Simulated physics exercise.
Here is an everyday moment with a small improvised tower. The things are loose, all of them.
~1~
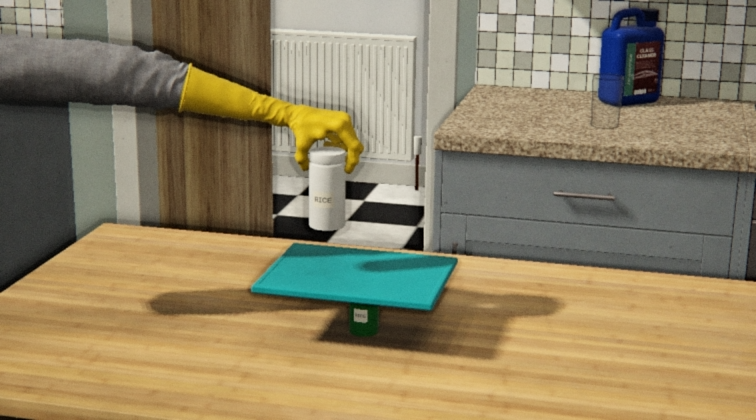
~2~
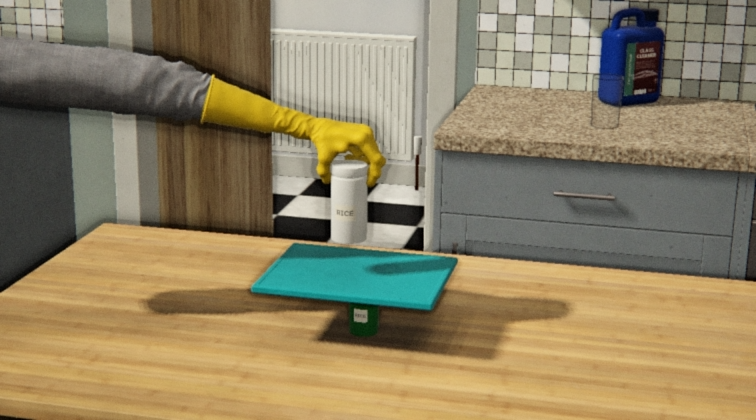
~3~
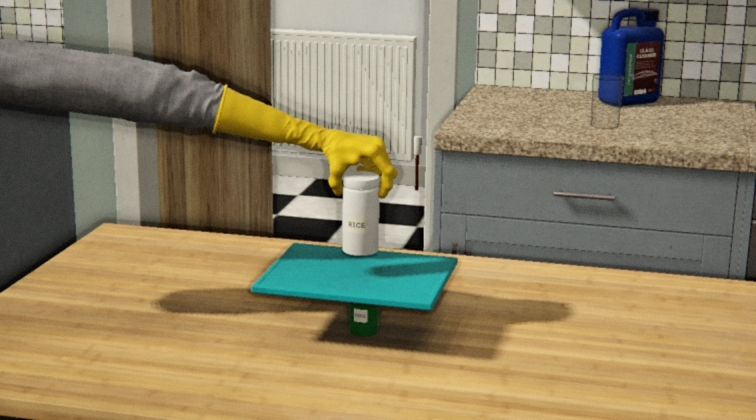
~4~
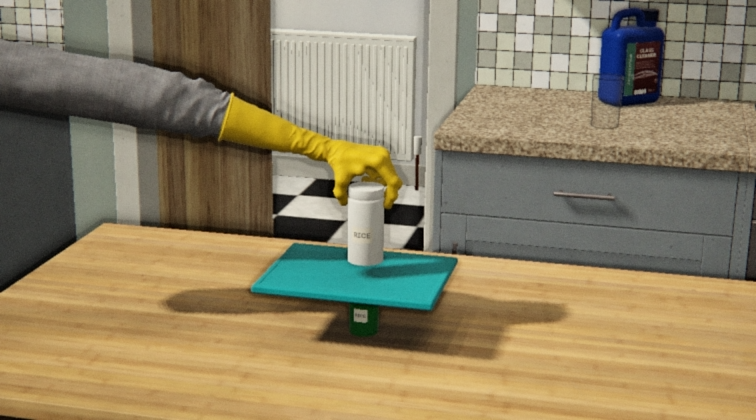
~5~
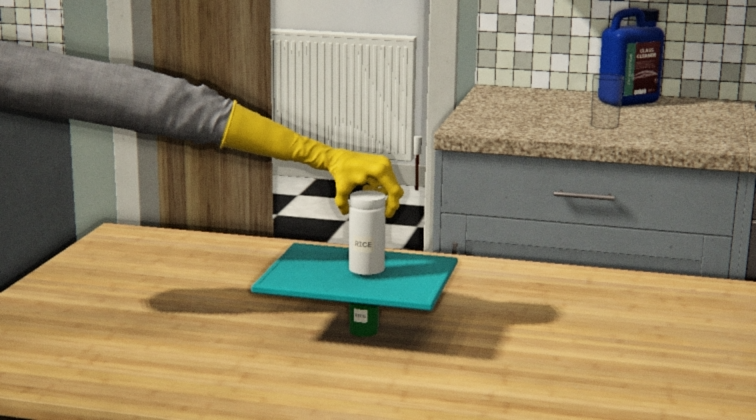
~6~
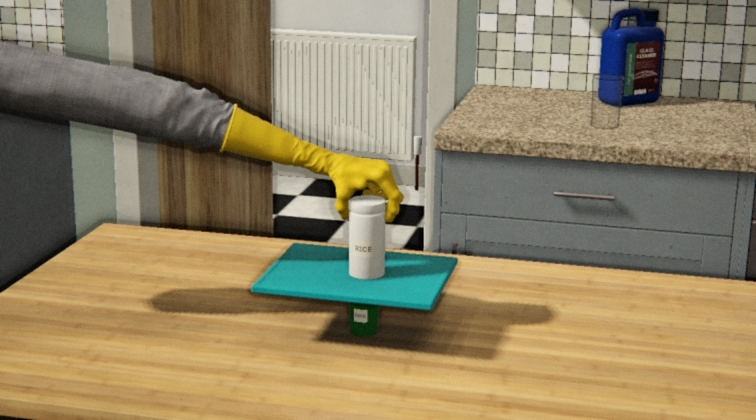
At the start, a yellow-gloved hand holds a white jar above and behind a turquoise lid resting on a small green container on a wooden table. The hand moves the jar a short way right and lowers it onto the lid. The jar stands there, still gripped, while the lid stays level.
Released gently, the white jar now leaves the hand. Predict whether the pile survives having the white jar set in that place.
It will stand firm.
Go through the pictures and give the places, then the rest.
The first frame shows on its way; white jar (328, 189); turquoise lid (358, 274).
The second frame shows on its way; white jar (349, 201); turquoise lid (358, 274).
The third frame shows on its way; white jar (361, 213); turquoise lid (358, 274).
The fourth frame shows on its way; white jar (366, 224); turquoise lid (358, 274).
The fifth frame shows on its way; white jar (367, 232); turquoise lid (358, 274).
The sixth frame shows set down, still held; white jar (367, 237); turquoise lid (358, 274).
Then, 0.70 s past the last view, nothing moves.
Then, 1.70 s past the last view, white jar resting near (367, 238).
Finally, all 3 still in place. Final places as the last picture's camera would see them, white jar near (367, 238). The stack stays up.
